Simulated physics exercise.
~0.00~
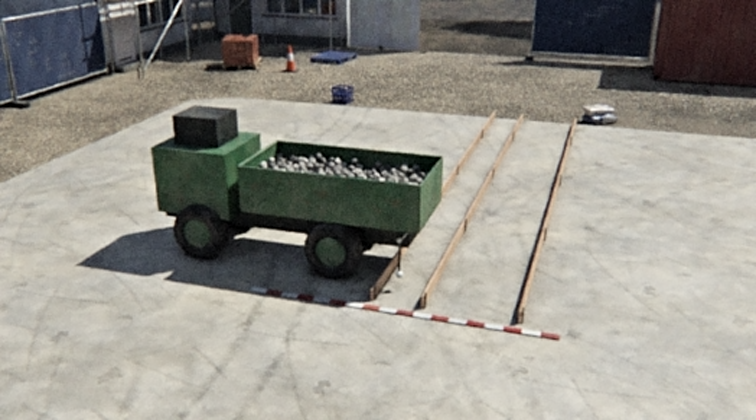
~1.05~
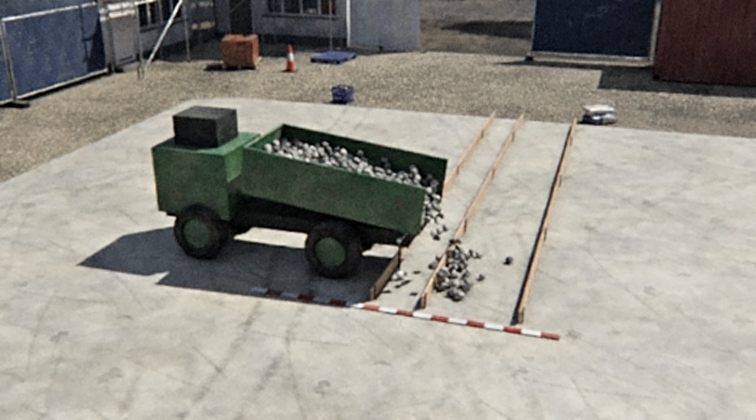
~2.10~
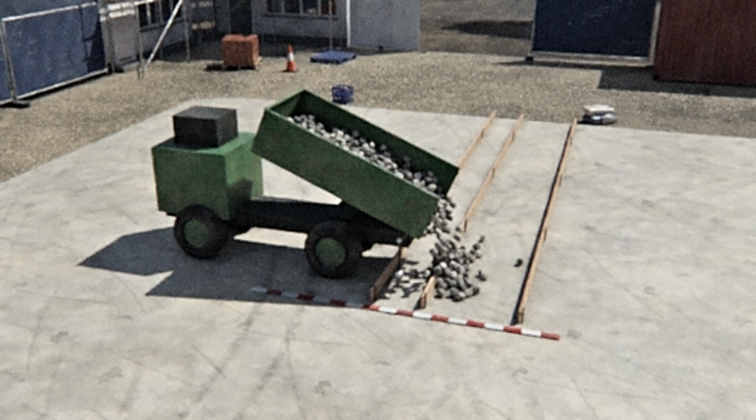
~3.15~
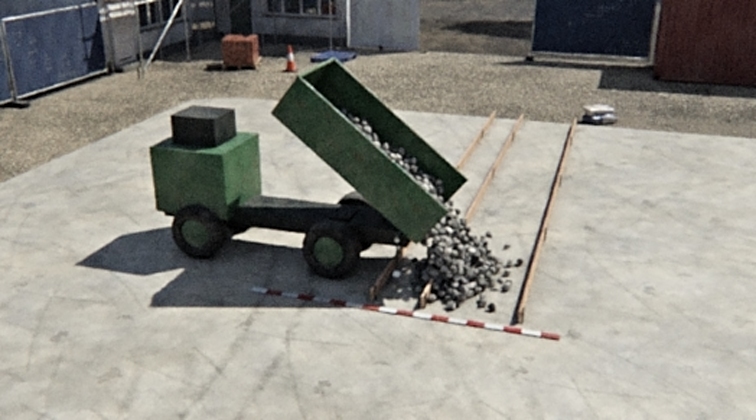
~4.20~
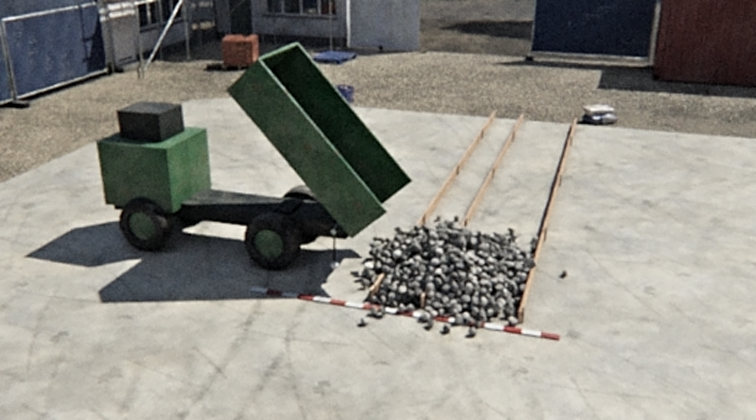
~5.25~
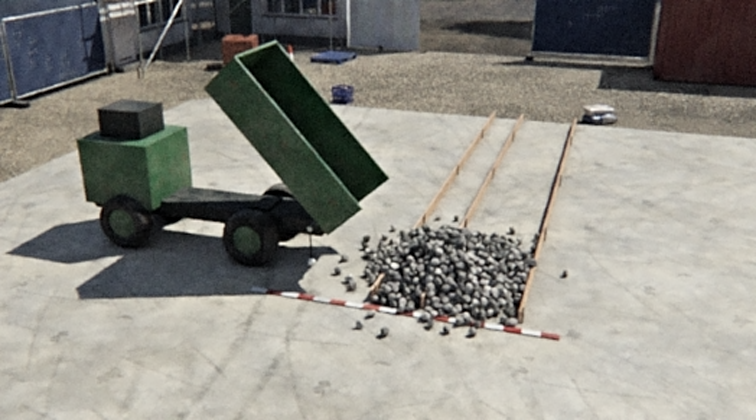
A green tipper truck loaded with grey stones raised its bed and poured them onto the concrete across low wooden boards, then rolled left with the bed still up and empty, leaving a broad heap between the boards and a few strays around it.
